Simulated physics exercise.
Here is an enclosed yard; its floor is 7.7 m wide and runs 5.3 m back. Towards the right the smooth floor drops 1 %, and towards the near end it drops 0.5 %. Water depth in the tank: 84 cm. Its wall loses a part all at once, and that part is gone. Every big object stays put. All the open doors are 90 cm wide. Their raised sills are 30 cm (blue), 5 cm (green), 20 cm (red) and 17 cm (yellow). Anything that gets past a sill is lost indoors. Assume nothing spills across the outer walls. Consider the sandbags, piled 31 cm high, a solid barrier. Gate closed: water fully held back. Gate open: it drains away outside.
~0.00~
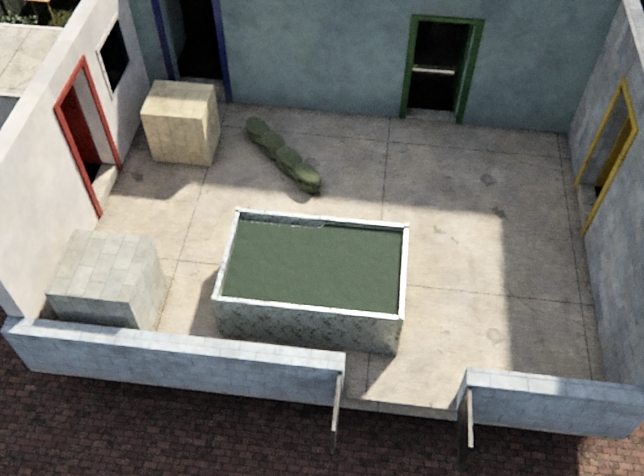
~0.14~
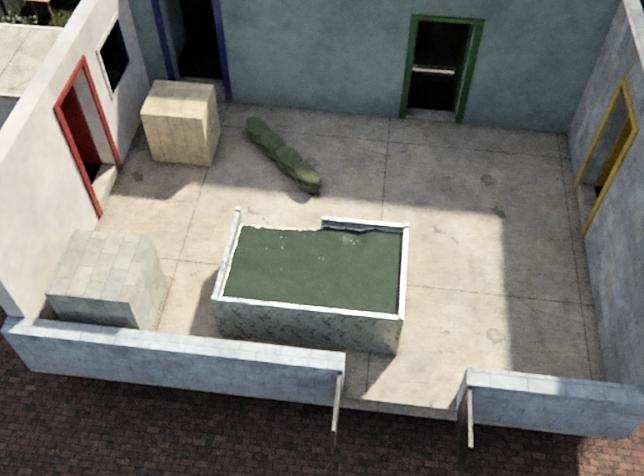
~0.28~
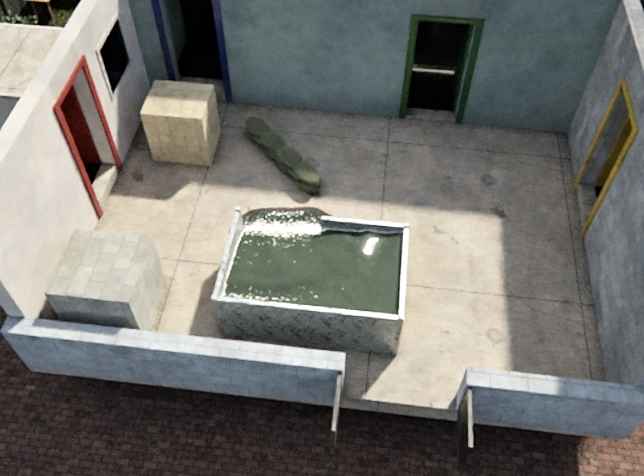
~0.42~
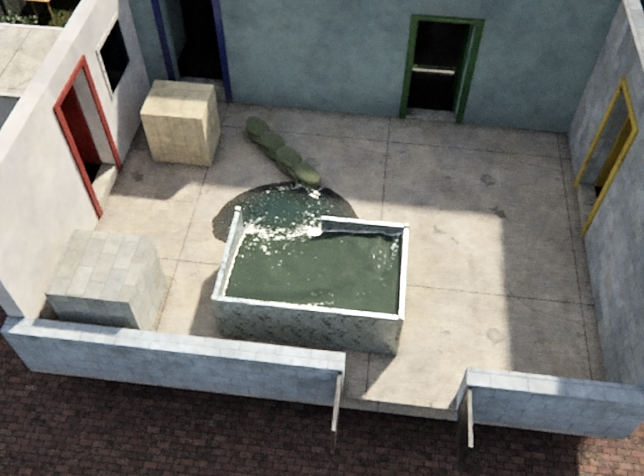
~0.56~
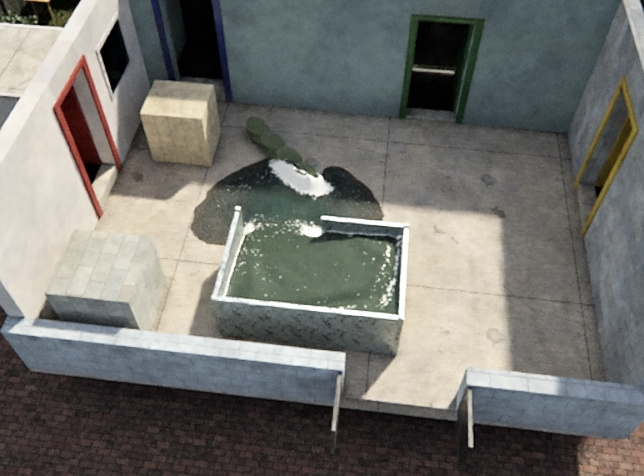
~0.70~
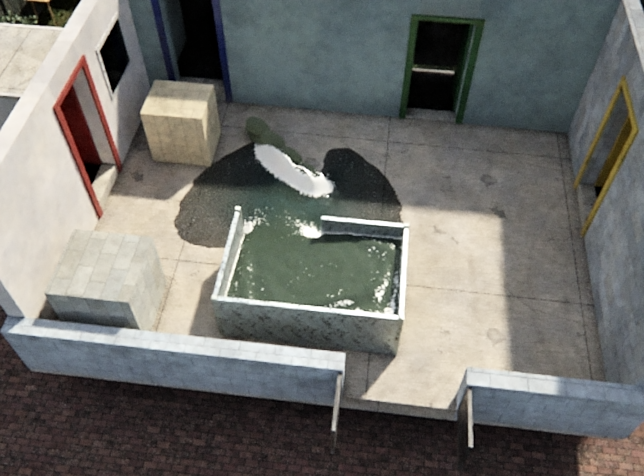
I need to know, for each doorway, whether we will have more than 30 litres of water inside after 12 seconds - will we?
My prediction: Blue door: Not over. Green door: Over. Red door: Not over. Yellow door: Not over.
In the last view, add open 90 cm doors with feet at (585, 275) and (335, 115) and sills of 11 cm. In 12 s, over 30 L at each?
In turn: Short of it, short of it.
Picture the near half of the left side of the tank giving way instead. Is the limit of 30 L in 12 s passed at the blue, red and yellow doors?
So blue ends up short of it, red short of it, yellow short of it.
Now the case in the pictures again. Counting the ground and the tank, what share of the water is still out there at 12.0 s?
Around 92 percent of the water.
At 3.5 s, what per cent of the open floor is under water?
Close to 60 in a hundred parts are wet.
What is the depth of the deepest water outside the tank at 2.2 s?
Peak depth: Approx. 44 cm.
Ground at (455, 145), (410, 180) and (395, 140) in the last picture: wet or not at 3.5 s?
First spot soaked, second soaked, third soaked.
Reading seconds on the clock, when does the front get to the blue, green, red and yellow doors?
Door times: Blue 1.2 s / green 1.4 s / red 1.8 s / yellow 3.2 s.
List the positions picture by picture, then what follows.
The tank at (315, 264) is whole and still, 84 cm deep, in the first picture.
The front is at a hidden place, 0.7 m from the gap on the tank's far side; 0.3 m2 of floor is under water; 84 cm left at the back of the tank, in the second picture.
Water pours out on the tank's far side and has run 1.0 m, to (324, 217); typically 13 cm deep outside, 82 cm at the tank's back, in the third picture.
Water pours out on the tank's far side and has run 1.4 m, to (325, 192); typically 11 cm deep outside, 75 cm at the tank's back, in the fourth picture.
Water pours out on the tank's far side and has run 2.0 m, to (269, 162); typically 6 cm deep outside, 71 cm at the tank's back, in the fifth picture.
Water pours out on the tank's far side and has run 2.4 m, to (253, 146); typically 5 cm deep outside, 71 cm at the tank's back, in the sixth picture.
After 1.4 s water covers 30 % of the floor and is deepest (55 cm) near (227, 138); blue door 13 cm at the sill, 0 L in, green door 3 cm at the sill, 0 L in, red door not reached, yellow door not reached.
After 2.2 s water covers 40 % of the floor and is deepest (44 cm) near (223, 153); blue door 24 cm at the sill, 2 L in, green door 11 cm at the sill, 26 L in, red door 15 cm at the sill, 0 L in, yellow door not reached.
After 3.5 s water covers 60 % of the floor and is deepest (28 cm) near (223, 153); blue door 15 cm at the sill, 3 L in, green door 8 cm at the sill, 52 L in, red door 20 cm at the sill, 6 L in, yellow door 7 cm at the sill, 0 L in.
After 7.0 s water covers 90 % of the floor and is deepest (18 cm) near (125, 275); blue door 8 cm at the sill, 3 L in, green door 7 cm at the sill, 68 L in, red door 11 cm at the sill, 9 L in, yellow door 9 cm at the sill, 0 L in.
After 12.0 s water covers 95 % of the floor and is deepest (17 cm) near (605, 410); blue door 6 cm at the sill, 3 L in, green door 5 cm at the sill, 73 L in, red door 7 cm at the sill, 9 L in, yellow door 11 cm at the sill, 0 L in.
